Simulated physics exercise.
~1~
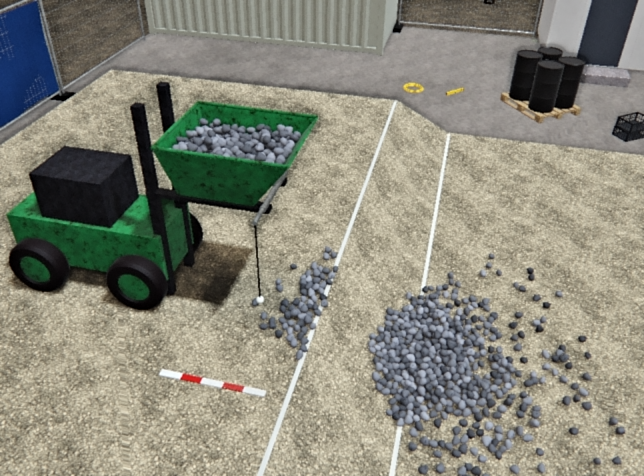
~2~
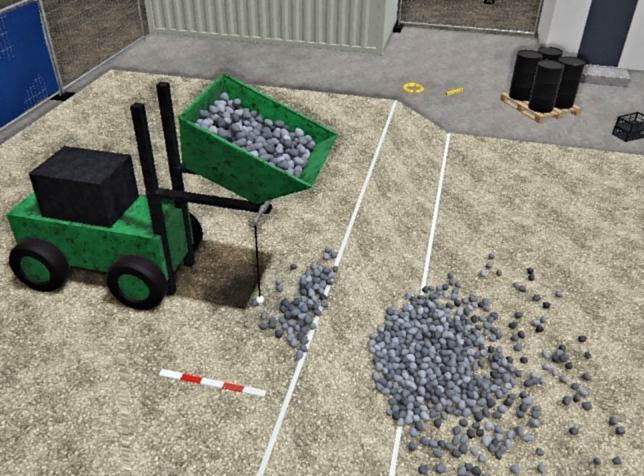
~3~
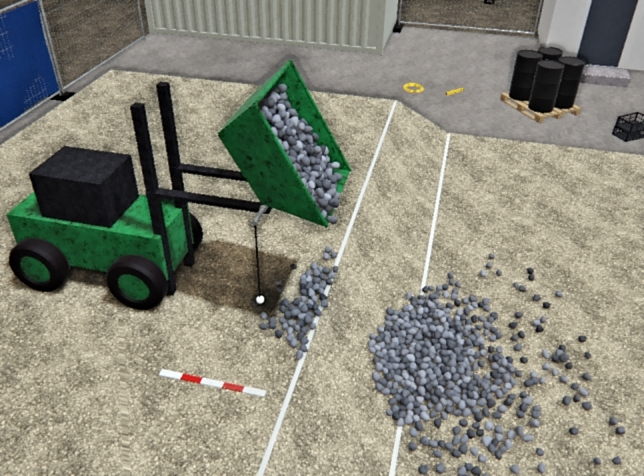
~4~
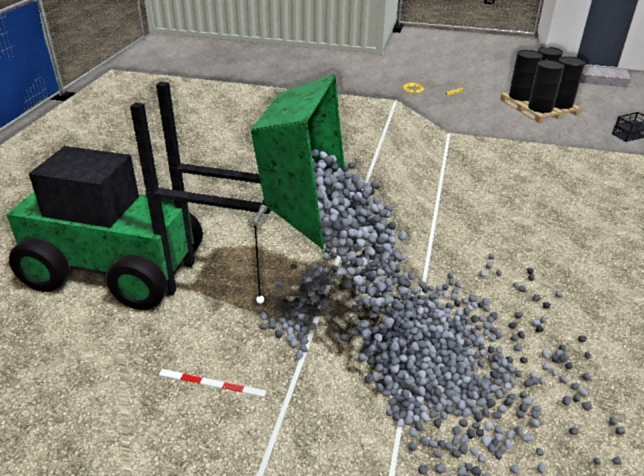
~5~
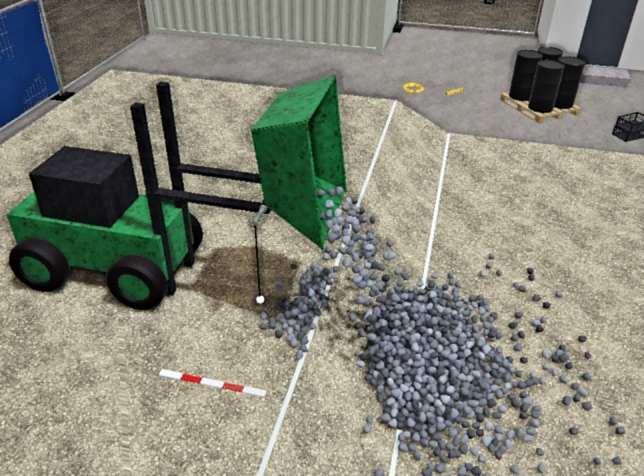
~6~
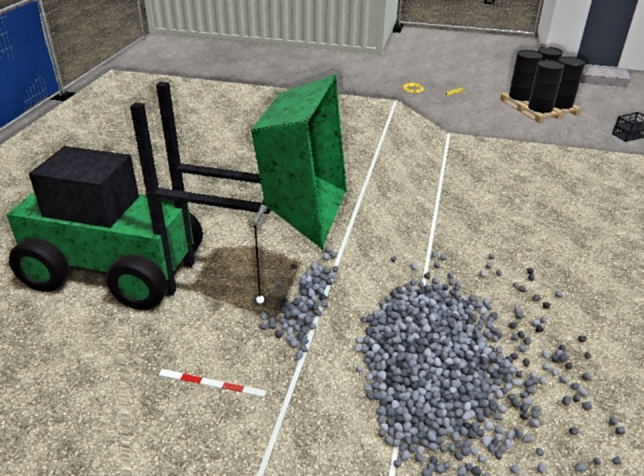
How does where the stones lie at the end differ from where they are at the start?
At the start many of the stones are up in the green skip, with the rest on the ground to its right. At the end the skip is empty and all the stones lie on the ground, most of them in the fuller heap lower down and to the right.
On a sandy yard beside a pale container, a green forklift holds a skip full of grey stones, with a small cluster and a larger heap of stones already lying to its right. The skip begins to tip to the right, and its load stays inside at first. As it tilts steeply, the stones gather towards the lower edge. They then pour out in a thick stream across the white lines and onto the larger heap. The stream thins to a trickle, and at the end the skip hangs empty, nearly upright, above a fuller heap.
